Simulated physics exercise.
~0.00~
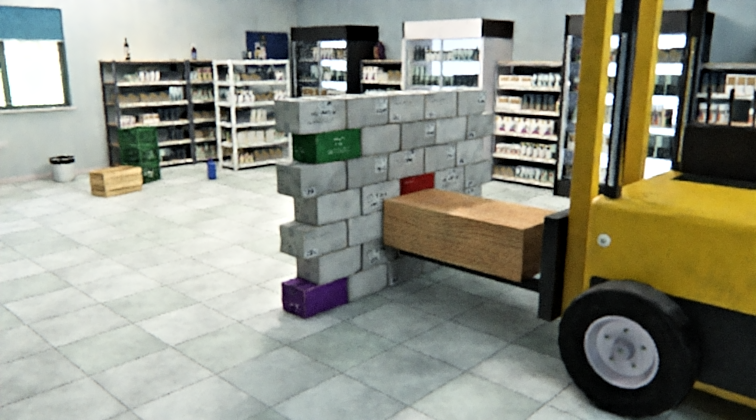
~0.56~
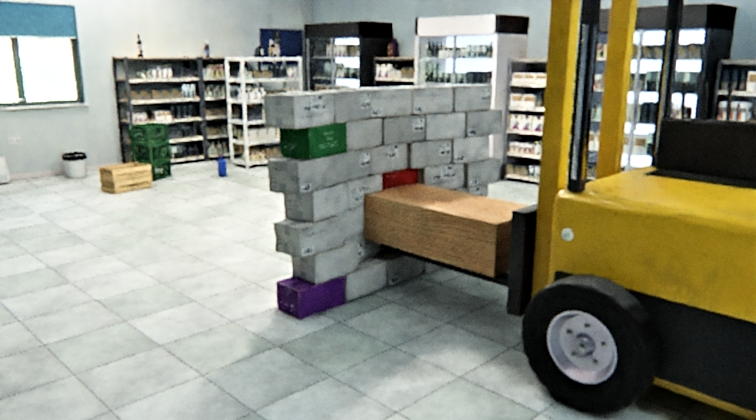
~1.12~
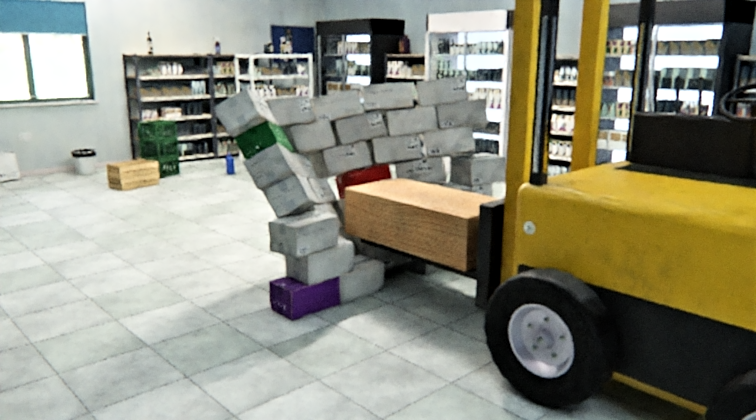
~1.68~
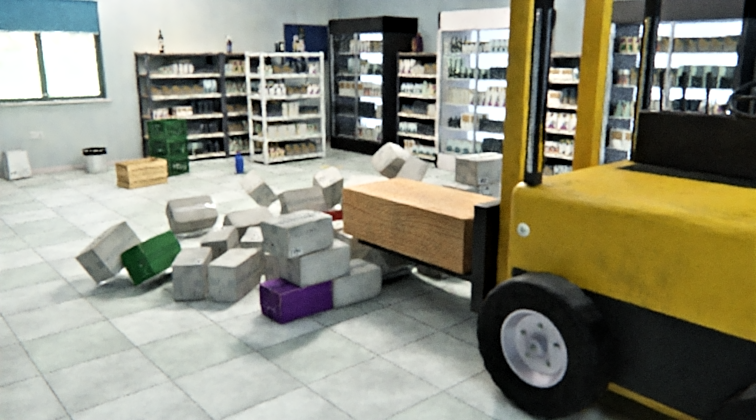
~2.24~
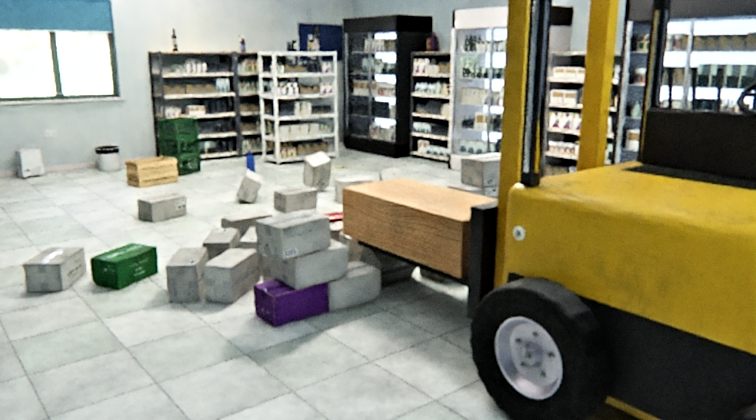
A yellow forklift carrying a wooden case on its raised forks pushes into the face of a grey block wall in a shop-like room with shelves and lit coolers. The wall shifts slightly, with its green, red and purple blocks still in place. Then the upper rows buckle and lean away, the green block tilting at the left edge. The wall collapses, scattering blocks across the tiled floor. The green block tumbles out to the left and comes to rest upside down, the red one lies mostly hidden behind the case, and the purple one stays at the base of a small remaining stack.
